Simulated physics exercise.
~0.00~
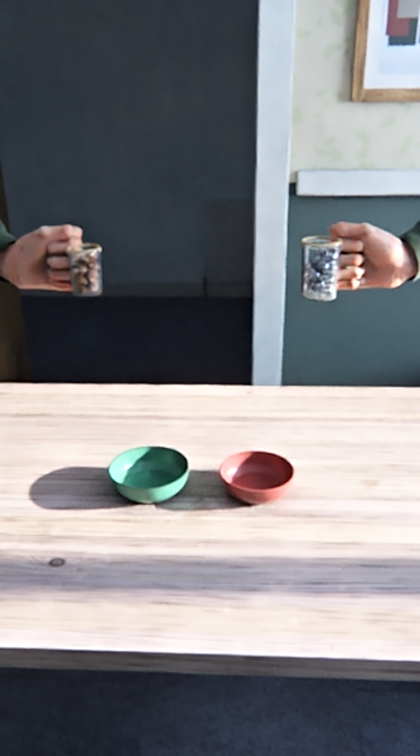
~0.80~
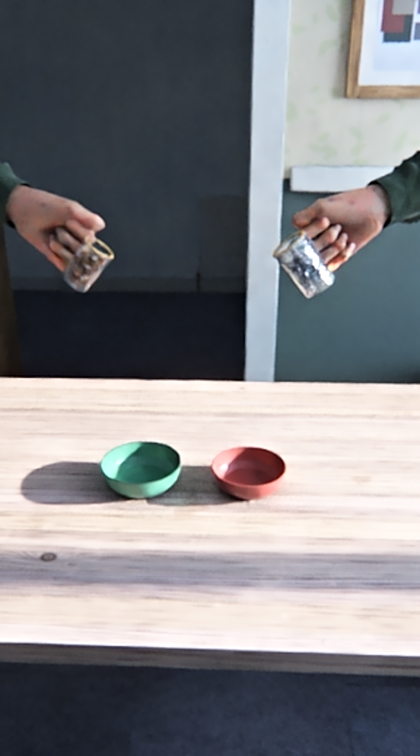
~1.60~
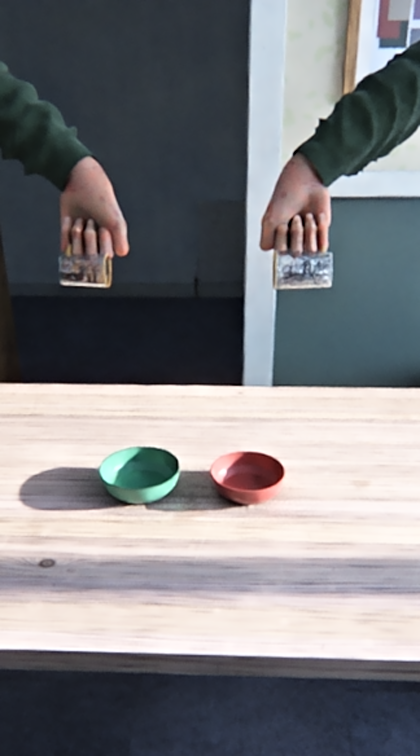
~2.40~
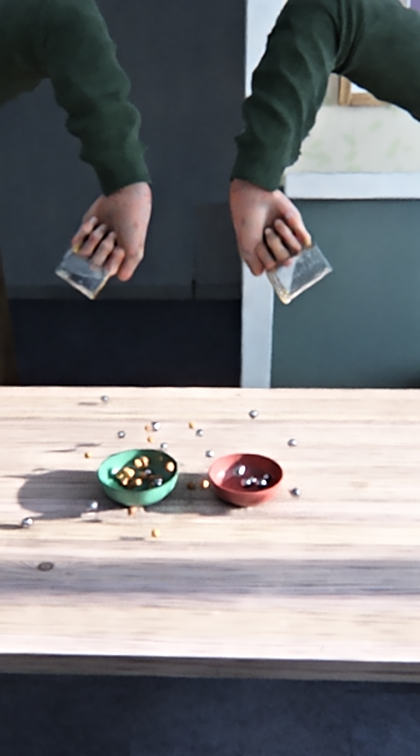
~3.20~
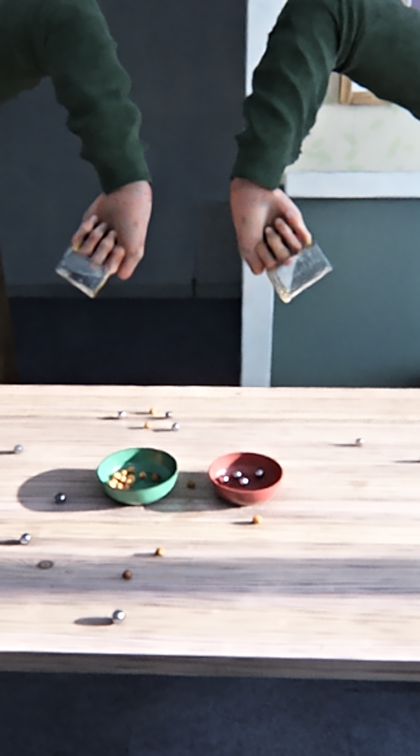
At a pale wooden table, two hands tip glass cups upside down above a green dish and a red dish, and small beads fall and scatter. Most of the left cup's beads settle in the green dish, while most of the right cup's end up outside the red one.
